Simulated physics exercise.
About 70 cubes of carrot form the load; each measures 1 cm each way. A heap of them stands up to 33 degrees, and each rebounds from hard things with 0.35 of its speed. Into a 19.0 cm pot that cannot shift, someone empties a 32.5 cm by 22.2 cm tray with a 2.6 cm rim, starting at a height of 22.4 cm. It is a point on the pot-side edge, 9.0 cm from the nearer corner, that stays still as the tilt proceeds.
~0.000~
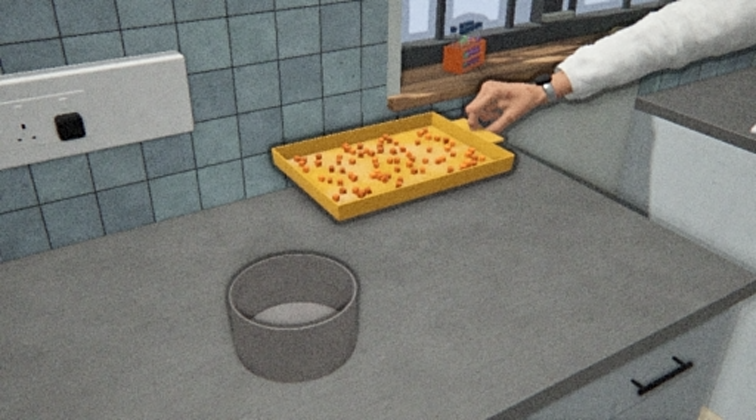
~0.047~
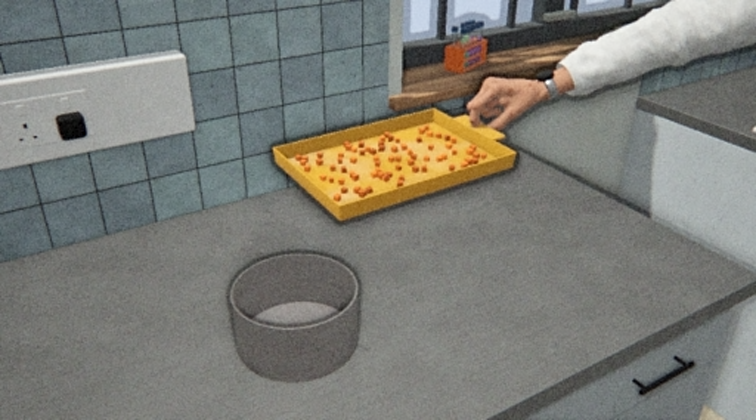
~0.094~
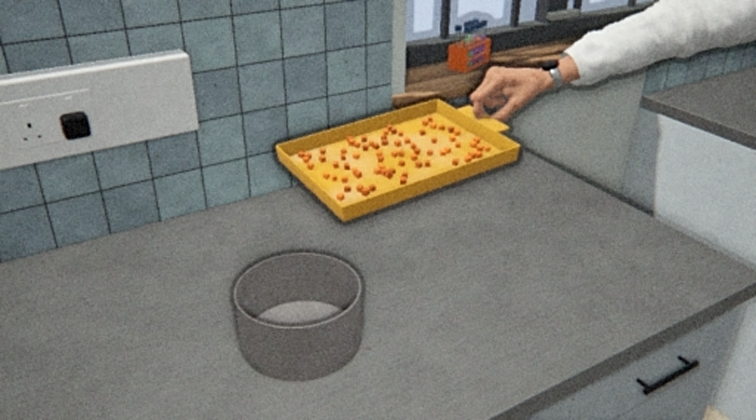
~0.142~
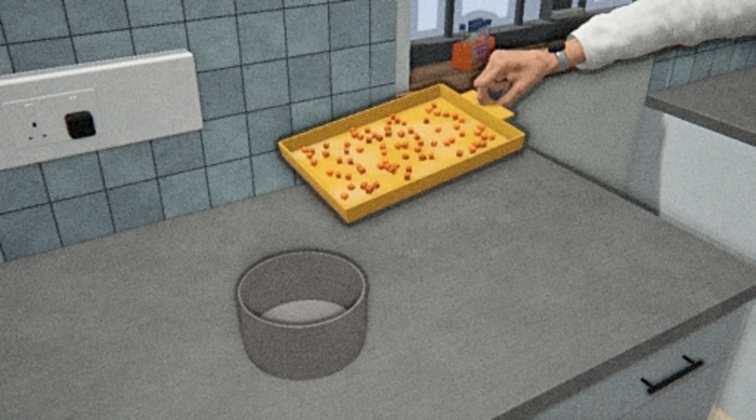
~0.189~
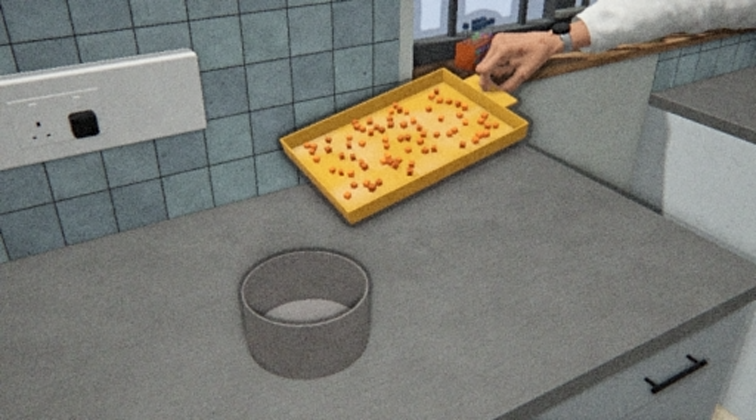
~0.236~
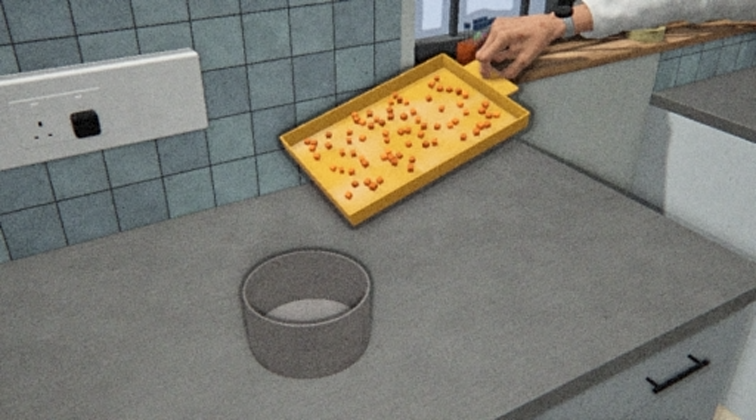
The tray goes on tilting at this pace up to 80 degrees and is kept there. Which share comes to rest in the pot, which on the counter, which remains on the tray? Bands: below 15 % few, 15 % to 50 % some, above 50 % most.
Result: Pot: Most, counter: Few, tray: Some.
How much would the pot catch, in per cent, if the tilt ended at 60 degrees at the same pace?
In that case it comes to about 30 in a hundred.
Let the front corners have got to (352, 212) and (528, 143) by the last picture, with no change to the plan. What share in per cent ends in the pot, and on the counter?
You'd end with pot at 25 and counter at 5.
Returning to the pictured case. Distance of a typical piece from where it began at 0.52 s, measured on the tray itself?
Displacement on the tray: Roughly 3 cm.
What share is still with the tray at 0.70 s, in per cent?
Close to 95 in a hundred parts of the load.
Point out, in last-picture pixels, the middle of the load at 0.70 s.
Roughly (352, 198).
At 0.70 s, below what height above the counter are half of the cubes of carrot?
I'd say near 24 cm.
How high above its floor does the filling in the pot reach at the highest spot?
Top level: Approx. 1.0 cm.
Then, at 0.52 s, tilt 50 degrees; the tray holds 100 %, the pot 0 %.
Then, at 0.70 s, tilt 69 degrees; the tray holds 95 %, the pot 0 %.
Then, at 1.01 s, tilt 80 degrees; the tray holds 35 %, the pot 55 %.
In the end, at 2.1 s, pot 70 %, counter 0 %, tray 30 %.
